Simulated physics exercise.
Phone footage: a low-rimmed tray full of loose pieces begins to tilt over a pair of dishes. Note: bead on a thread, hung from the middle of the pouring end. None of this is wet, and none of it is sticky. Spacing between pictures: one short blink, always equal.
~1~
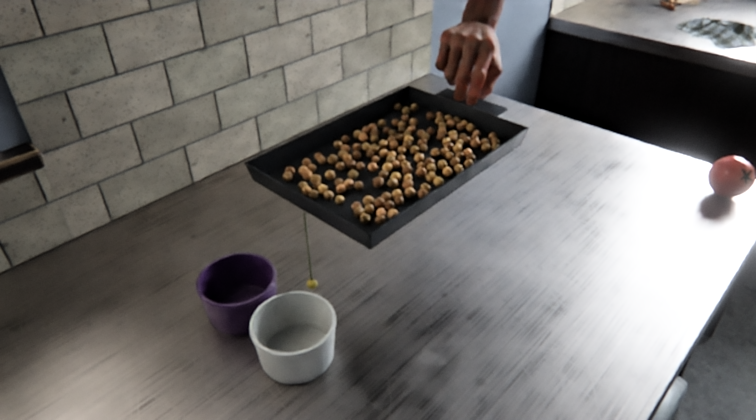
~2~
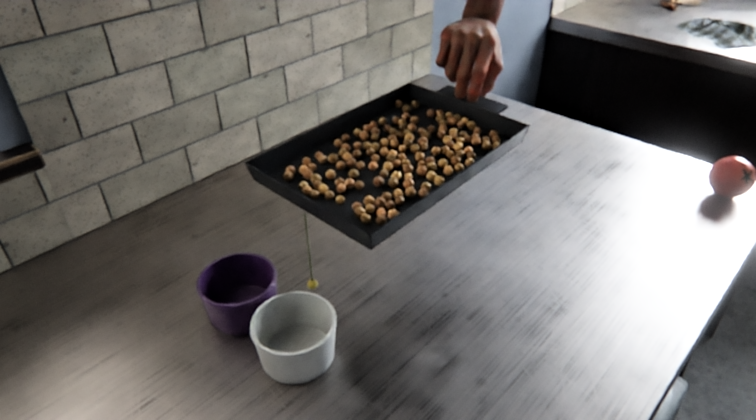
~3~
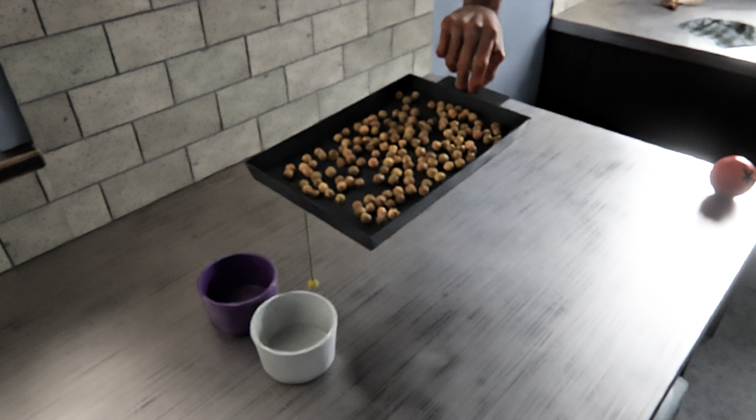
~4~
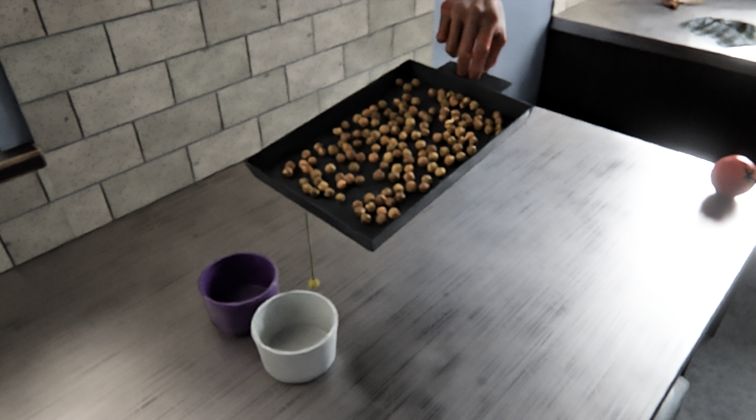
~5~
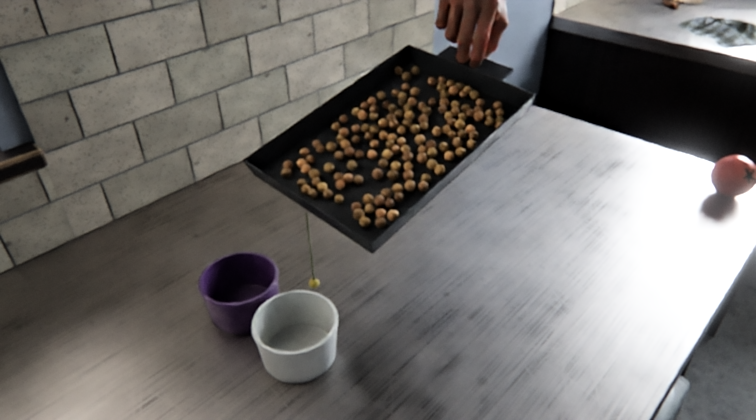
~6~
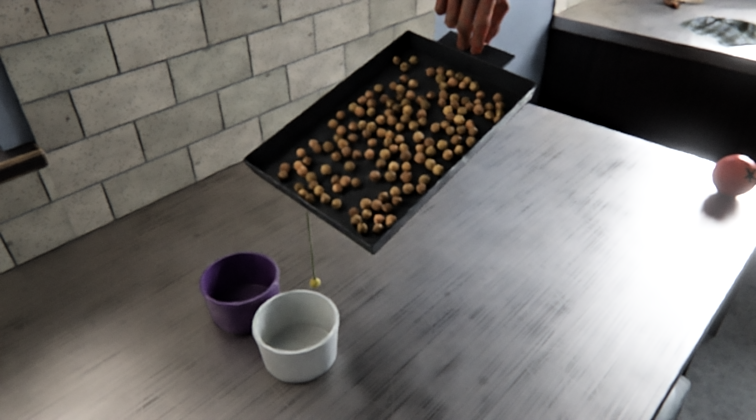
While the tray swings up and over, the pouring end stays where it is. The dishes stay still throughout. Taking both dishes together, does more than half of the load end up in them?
No.
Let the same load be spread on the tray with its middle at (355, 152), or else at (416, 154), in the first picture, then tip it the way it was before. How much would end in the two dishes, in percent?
Close to 20 in a hundred, then close to 10 in a hundred.
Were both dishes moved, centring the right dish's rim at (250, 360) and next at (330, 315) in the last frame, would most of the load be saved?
The pair would catch the lesser share the first time and the lesser share the second time.
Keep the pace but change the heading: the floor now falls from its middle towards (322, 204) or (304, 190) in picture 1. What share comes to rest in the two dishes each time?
Shares, approx.: 60 %, then 90 %.
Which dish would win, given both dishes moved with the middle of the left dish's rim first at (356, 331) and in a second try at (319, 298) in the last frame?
First try, the dish to the left; second try, the dish to the right.
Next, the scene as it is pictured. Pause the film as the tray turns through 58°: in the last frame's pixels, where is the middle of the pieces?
The load is centred around (350, 208).
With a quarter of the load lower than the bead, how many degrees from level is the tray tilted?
It's turned some 80 degrees by then.
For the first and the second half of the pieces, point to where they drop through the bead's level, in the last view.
The first part passes (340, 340); everything after passes (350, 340).
Soon after the last picture, tray tipped steeply; nearly all on the tray; a stray few outside both; a small part in the air.
A little later, tray tipped right over; about a quarter on the tray; a small part in the right dish; about half outside both; about a quarter in the air.
Later still, tray tipped past a quarter turn; a small part in the right dish; most outside both.
By the end, tray tipped past a quarter turn; a small part in the right dish; none in the left dish; most outside both.
